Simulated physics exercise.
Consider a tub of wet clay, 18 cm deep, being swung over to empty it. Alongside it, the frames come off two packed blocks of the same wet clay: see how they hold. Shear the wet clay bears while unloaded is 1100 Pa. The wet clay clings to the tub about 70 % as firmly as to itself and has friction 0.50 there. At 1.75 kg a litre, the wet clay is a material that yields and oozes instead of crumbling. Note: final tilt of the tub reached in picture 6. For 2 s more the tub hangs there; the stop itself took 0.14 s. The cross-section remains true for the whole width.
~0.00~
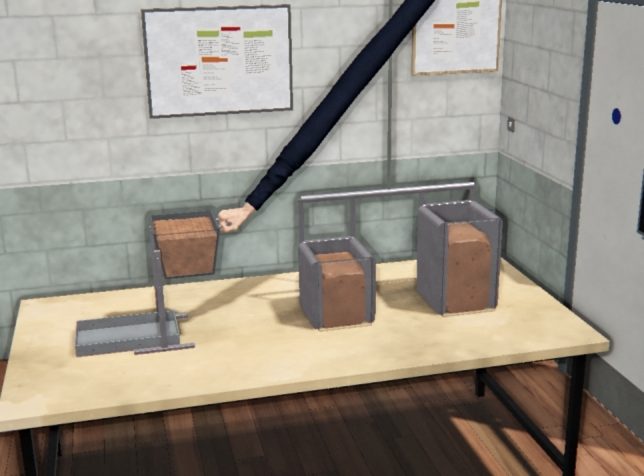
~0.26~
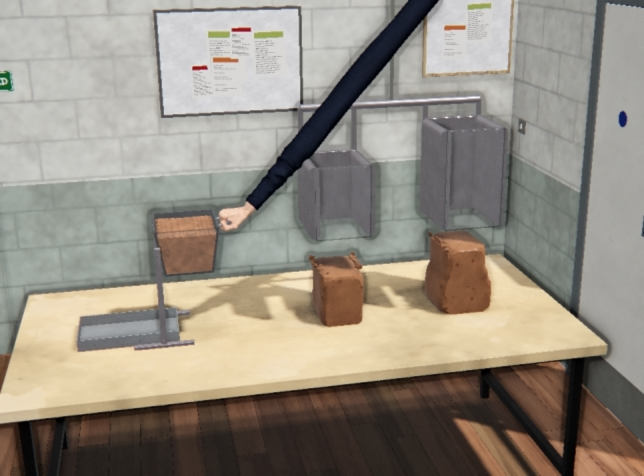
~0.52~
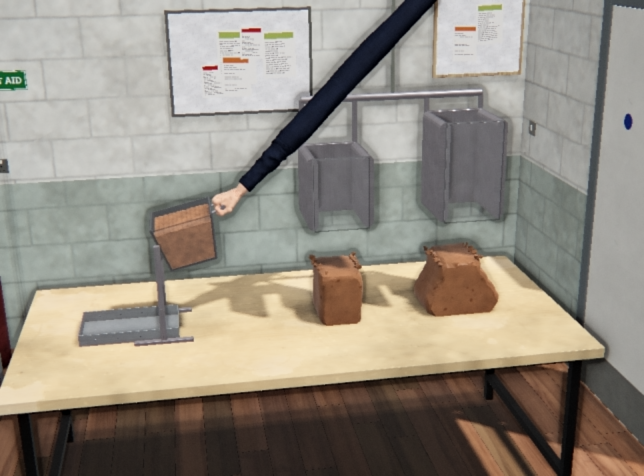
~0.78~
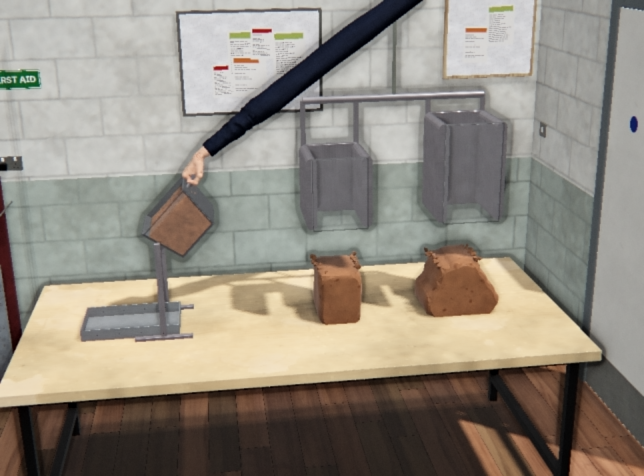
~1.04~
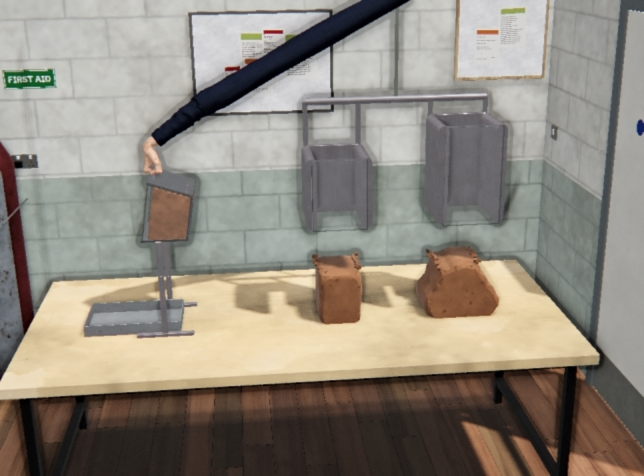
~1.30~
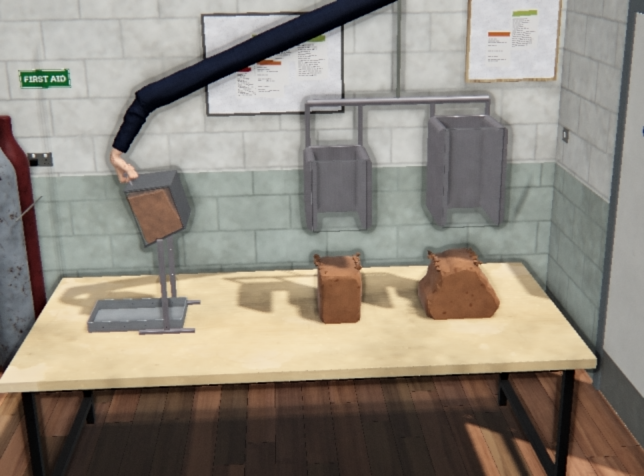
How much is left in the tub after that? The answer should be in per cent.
About 10 %.
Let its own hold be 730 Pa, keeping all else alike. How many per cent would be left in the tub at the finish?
8 %.
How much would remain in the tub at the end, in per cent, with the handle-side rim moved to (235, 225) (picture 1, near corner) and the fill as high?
Around 10 percent would still be in the tub at the end.
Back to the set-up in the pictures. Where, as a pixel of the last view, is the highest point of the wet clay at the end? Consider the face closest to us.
On the near face, the top ends up close to (176, 221).
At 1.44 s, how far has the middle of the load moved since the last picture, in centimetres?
The shift is near 5 cm.
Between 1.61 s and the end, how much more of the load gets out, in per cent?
It works out to some 20 per cent of the load.
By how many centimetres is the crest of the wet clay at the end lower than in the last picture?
13 cm or so.
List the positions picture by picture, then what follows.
The first frame shows handle-side rim at (218, 229), tilt 0 degrees; top of the wet clay at (206, 236); blocks stand 24 cm, 34 cm (left to right).
The second frame shows handle-side rim at (217, 228), tilt 0 degrees; top of the wet clay at (205, 234); blocks stand 24 cm, 31 cm (left to right).
The third frame shows handle-side rim at (210, 214), tilt 13 degrees; top of the wet clay at (207, 222); blocks stand 24 cm, 26 cm (left to right).
The fourth frame shows handle-side rim at (182, 190), tilt 46 degrees; top of the wet clay at (184, 197); blocks stand 24 cm, 25 cm (left to right).
The fifth frame shows handle-side rim at (147, 185), tilt 80 degrees; top of the wet clay at (153, 188); blocks stand 24 cm, 25 cm (left to right).
The sixth frame shows handle-side rim at (125, 193), tilt 105 degrees; top of the wet clay at (163, 191); blocks stand 24 cm, 25 cm (left to right).
After 1.44 s, the tub is at 105 degrees and holds 79 %.
After 1.61 s, the tub is at 105 degrees and holds 33 %.
After 1.78 s, the tub is at 105 degrees and holds 10 %.
After 1.95 s, the tub is at 105 degrees and holds 10 %.
After 3.30 s, at the end, the tub is at 105 degrees and holds 10 %.
